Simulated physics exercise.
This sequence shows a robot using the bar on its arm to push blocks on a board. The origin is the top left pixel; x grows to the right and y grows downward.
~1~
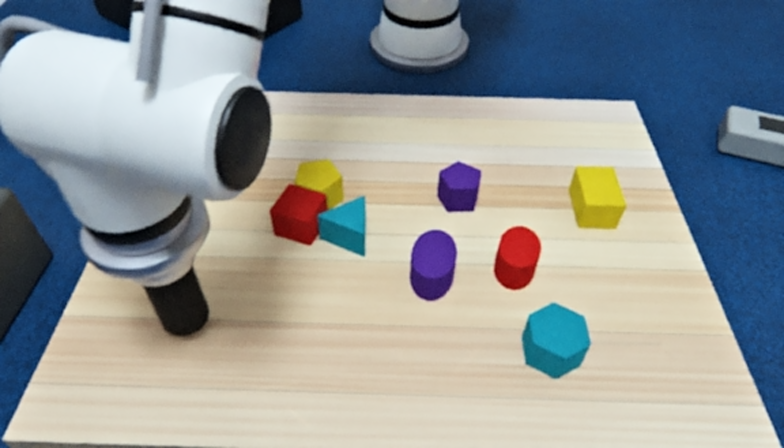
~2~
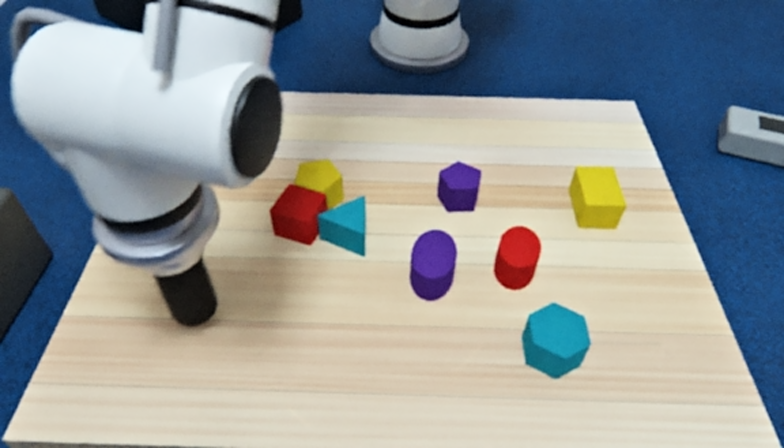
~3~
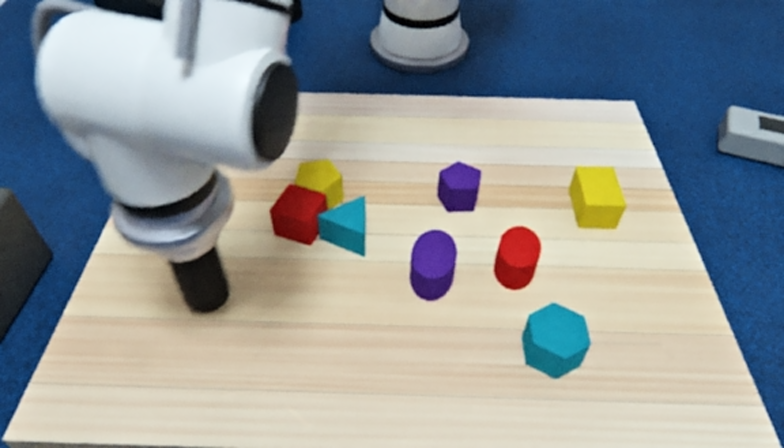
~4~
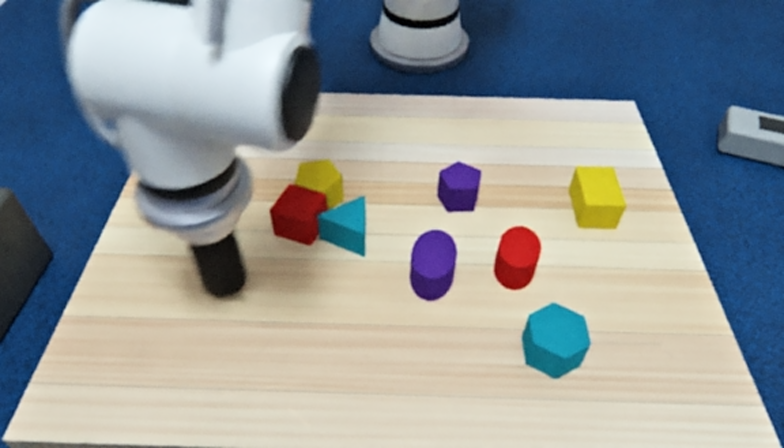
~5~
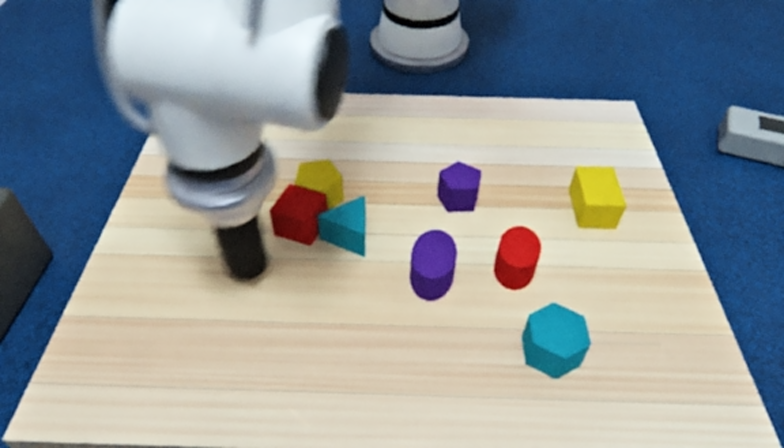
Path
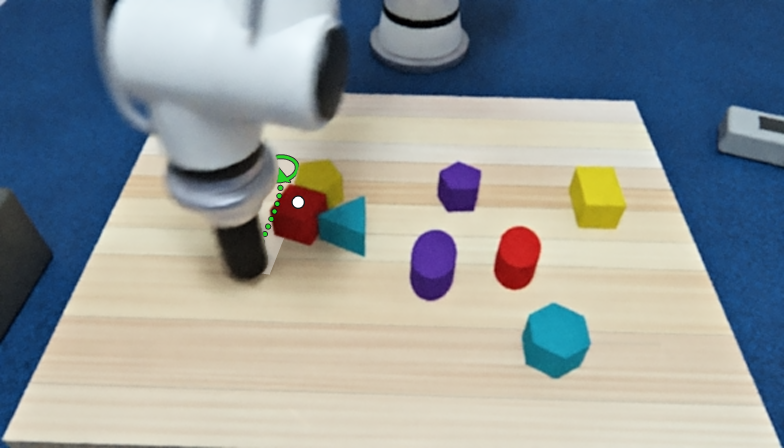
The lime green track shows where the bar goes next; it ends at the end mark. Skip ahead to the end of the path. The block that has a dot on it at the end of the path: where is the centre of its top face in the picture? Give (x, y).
My estimate: (314, 184).
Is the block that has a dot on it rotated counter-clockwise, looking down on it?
No, I don't think so.
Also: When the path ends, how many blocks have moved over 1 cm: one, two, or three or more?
Two will move.
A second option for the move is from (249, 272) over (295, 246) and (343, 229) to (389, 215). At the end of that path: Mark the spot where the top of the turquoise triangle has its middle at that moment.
Answer: (414, 211).
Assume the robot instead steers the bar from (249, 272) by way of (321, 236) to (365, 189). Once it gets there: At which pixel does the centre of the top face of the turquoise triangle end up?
Its top middle is near (375, 203).
Path on the board, from (249, 272) via (273, 216), ending at (279, 169); the dot is on the red square.
What follows on the original path. One third of the way, bar at (264, 225); red square at (306, 195), turned 20° clockwise; yellow pentagon at (326, 167), turned 15° clockwise.
Two thirds of the way, bar at (277, 192); red square at (314, 184), turned 65° clockwise; yellow pentagon at (347, 159).
At the end, bar at (278, 162); red square at (314, 184), turned 65° clockwise; yellow pentagon at (347, 159); turquoise triangle in place.
